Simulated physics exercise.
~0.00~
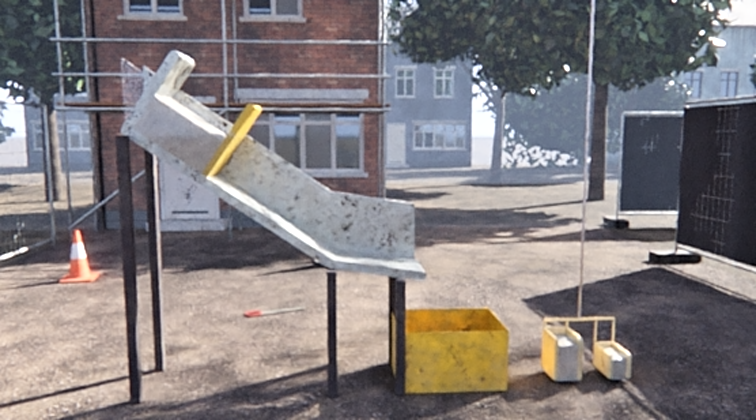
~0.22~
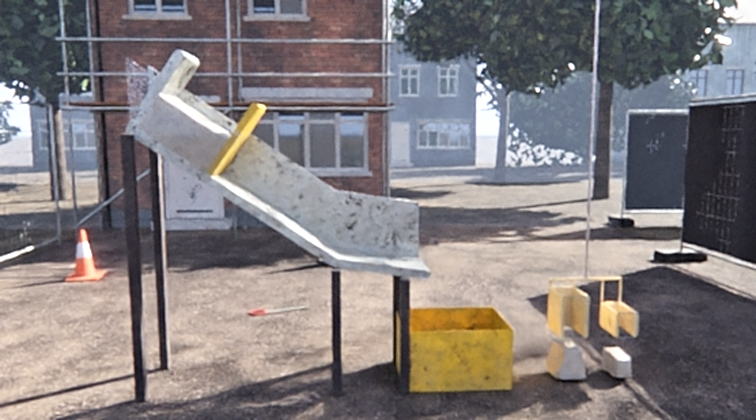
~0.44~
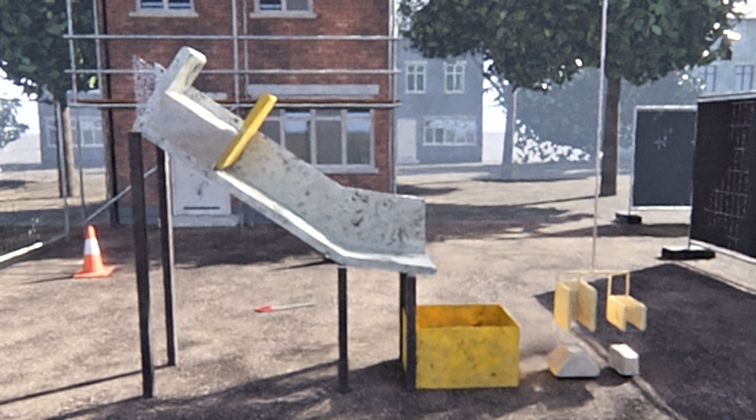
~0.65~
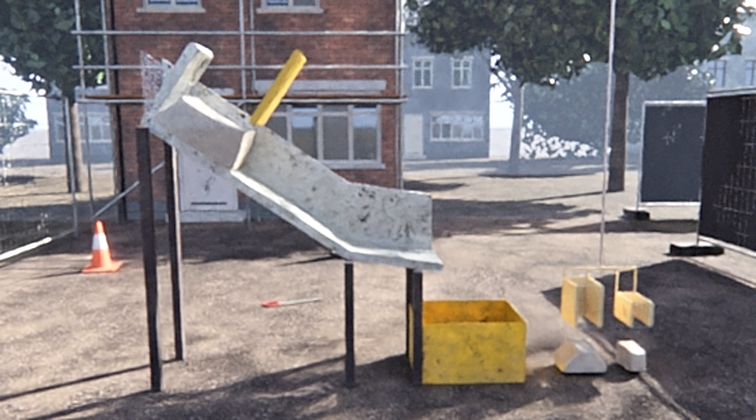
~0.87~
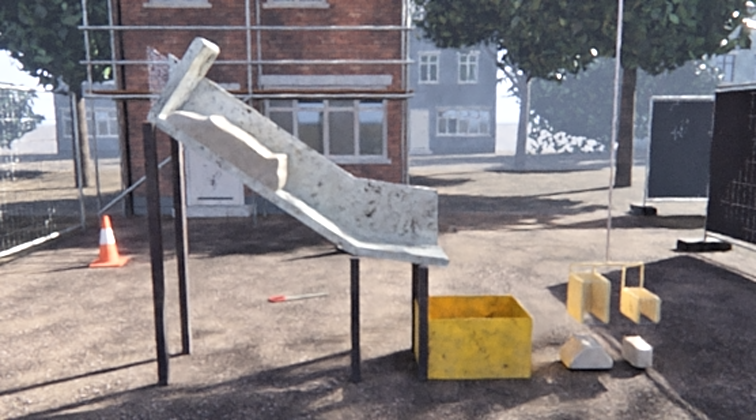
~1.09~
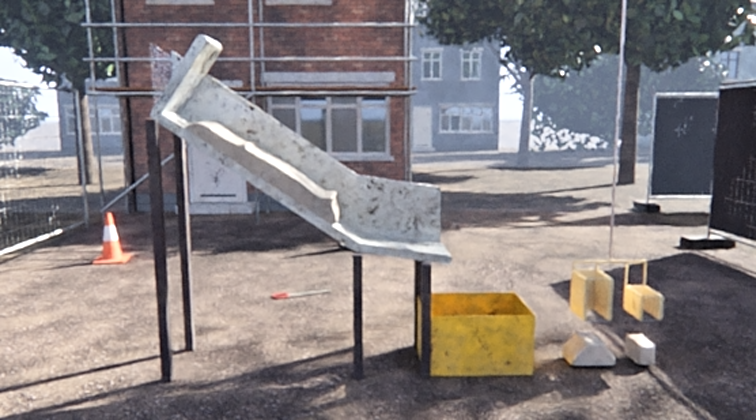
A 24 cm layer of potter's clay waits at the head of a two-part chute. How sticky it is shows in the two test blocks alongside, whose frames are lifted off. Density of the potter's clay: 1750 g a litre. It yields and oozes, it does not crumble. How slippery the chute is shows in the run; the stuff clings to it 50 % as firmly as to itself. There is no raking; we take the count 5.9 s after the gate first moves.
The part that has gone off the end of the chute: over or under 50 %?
Prediction: Fraction not reaching 50 %.
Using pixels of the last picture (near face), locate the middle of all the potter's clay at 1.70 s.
Estimated pixel: (386, 234).
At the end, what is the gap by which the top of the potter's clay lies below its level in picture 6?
The gap comes to some 59.5 centimetres.
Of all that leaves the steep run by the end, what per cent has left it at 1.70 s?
Around 70 out of 100.
By 1.70 s, 34 % is on the steep run, 66 % on the flatter one and 0 % past the end.
By 2.42 s, 12 % is on the steep run, 56 % on the flatter one and 32 % past the end.
By 3.14 s, 12 % is on the steep run, 50 % on the flatter one and 38 % past the end.
By 3.86 s, 12 % is on the steep run, 50 % on the flatter one and 38 % past the end.
By 6.33 s, at the end, 12 % is on the steep run, 50 % on the flatter one and 38 % past the end.
